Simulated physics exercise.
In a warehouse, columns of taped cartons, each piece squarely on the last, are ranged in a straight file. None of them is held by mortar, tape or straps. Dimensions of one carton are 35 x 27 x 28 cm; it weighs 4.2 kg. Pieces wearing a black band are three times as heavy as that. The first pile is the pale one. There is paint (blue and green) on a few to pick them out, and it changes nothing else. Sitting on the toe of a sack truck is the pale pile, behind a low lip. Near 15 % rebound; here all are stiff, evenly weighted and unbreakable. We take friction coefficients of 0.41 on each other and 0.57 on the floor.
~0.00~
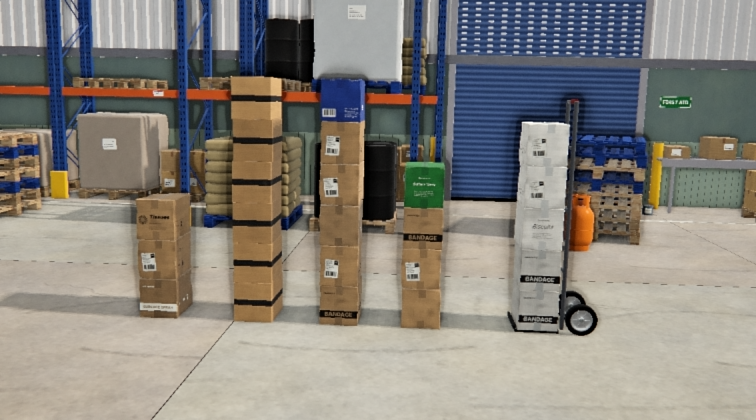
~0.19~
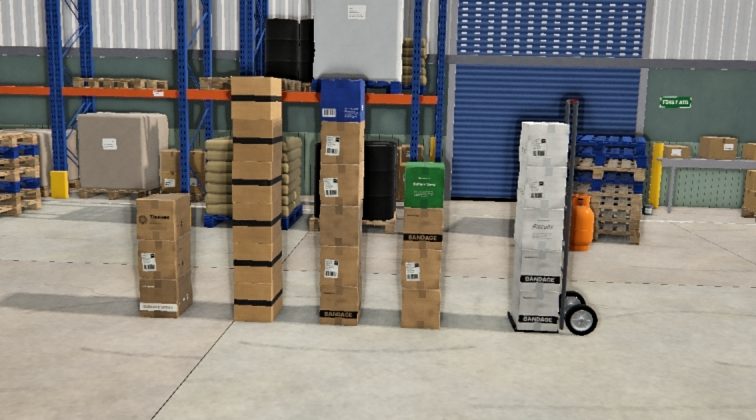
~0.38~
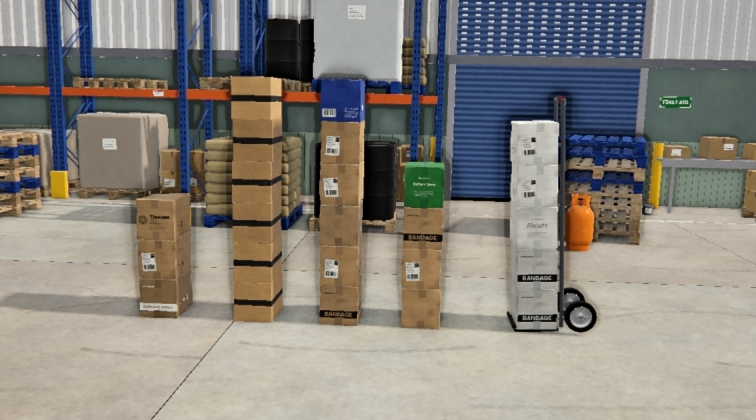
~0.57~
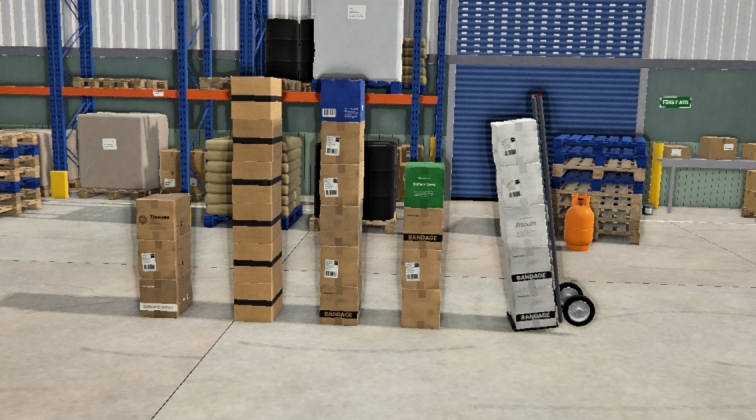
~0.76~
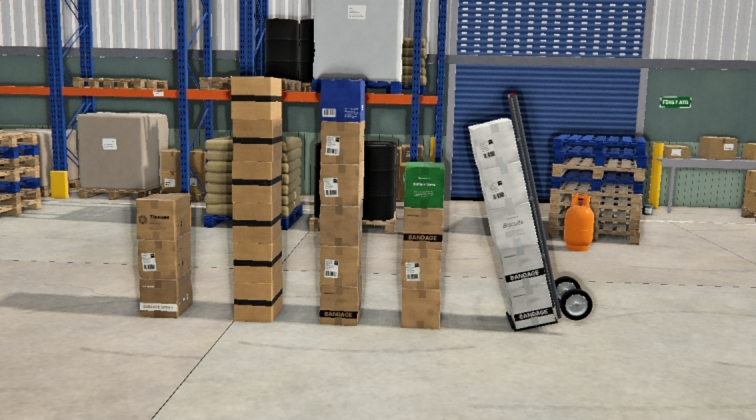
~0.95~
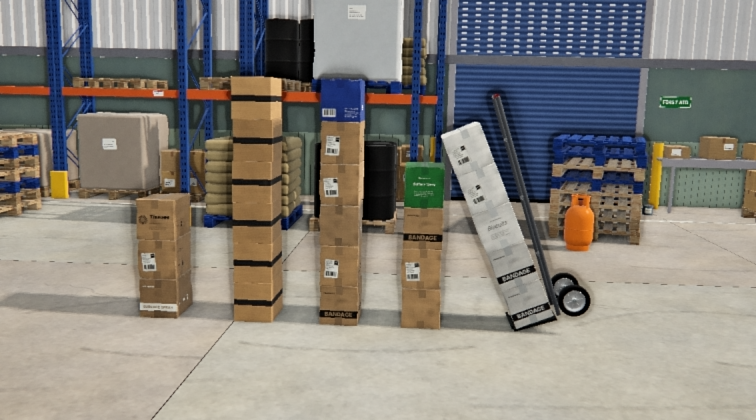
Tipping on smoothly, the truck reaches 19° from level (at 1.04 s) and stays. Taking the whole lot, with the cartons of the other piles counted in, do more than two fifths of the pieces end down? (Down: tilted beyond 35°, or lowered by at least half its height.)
Yes.
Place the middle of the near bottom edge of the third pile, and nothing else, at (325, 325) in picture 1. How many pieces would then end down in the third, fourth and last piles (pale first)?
You'd end with the third pile at 6, the fourth at 6 and the last at 3 down.
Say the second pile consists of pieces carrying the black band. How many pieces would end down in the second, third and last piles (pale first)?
Down at the end: Second pile 0, third pile 0, last pile 0.
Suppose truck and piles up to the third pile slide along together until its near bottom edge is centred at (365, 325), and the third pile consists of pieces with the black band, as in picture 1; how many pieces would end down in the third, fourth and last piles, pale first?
Third 0, fourth 0, last 0.
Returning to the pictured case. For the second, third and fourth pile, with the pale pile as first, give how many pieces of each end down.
For the second pile 4, for the third pile 6, for the fourth pile 6.
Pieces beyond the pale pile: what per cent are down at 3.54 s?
By then, 100 per cent.
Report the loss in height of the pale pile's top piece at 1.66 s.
30 cm.
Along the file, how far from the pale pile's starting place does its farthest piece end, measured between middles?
About 140 cm along.
Around 1.66 s, 5 of the pale pile down; none of the 19 other cartons down, 10 disturbed; green carton tipped 14°; blue carton tipped 5°.
Around 2.88 s, 5 of the pale pile down; 8 of the 19 other cartons down; green carton tipped 36°, 21 cm lower; blue carton tipped 24°, 14 cm lower.
Around 3.54 s, 5 of the pale pile down; 19 of the 19 other cartons down; green carton tipped 60°, 33 cm lower; blue carton tipped 16°, 87 cm lower.
Finally (4.7 s), 5 of the pale pile down; 19 of the 19 other cartons down; green carton tipped 47°, 36 cm lower; blue carton 87 cm lower. That is 100 per cent. Seen by the last camera, middles, green carton near (270, 230), blue carton near (69, 216).
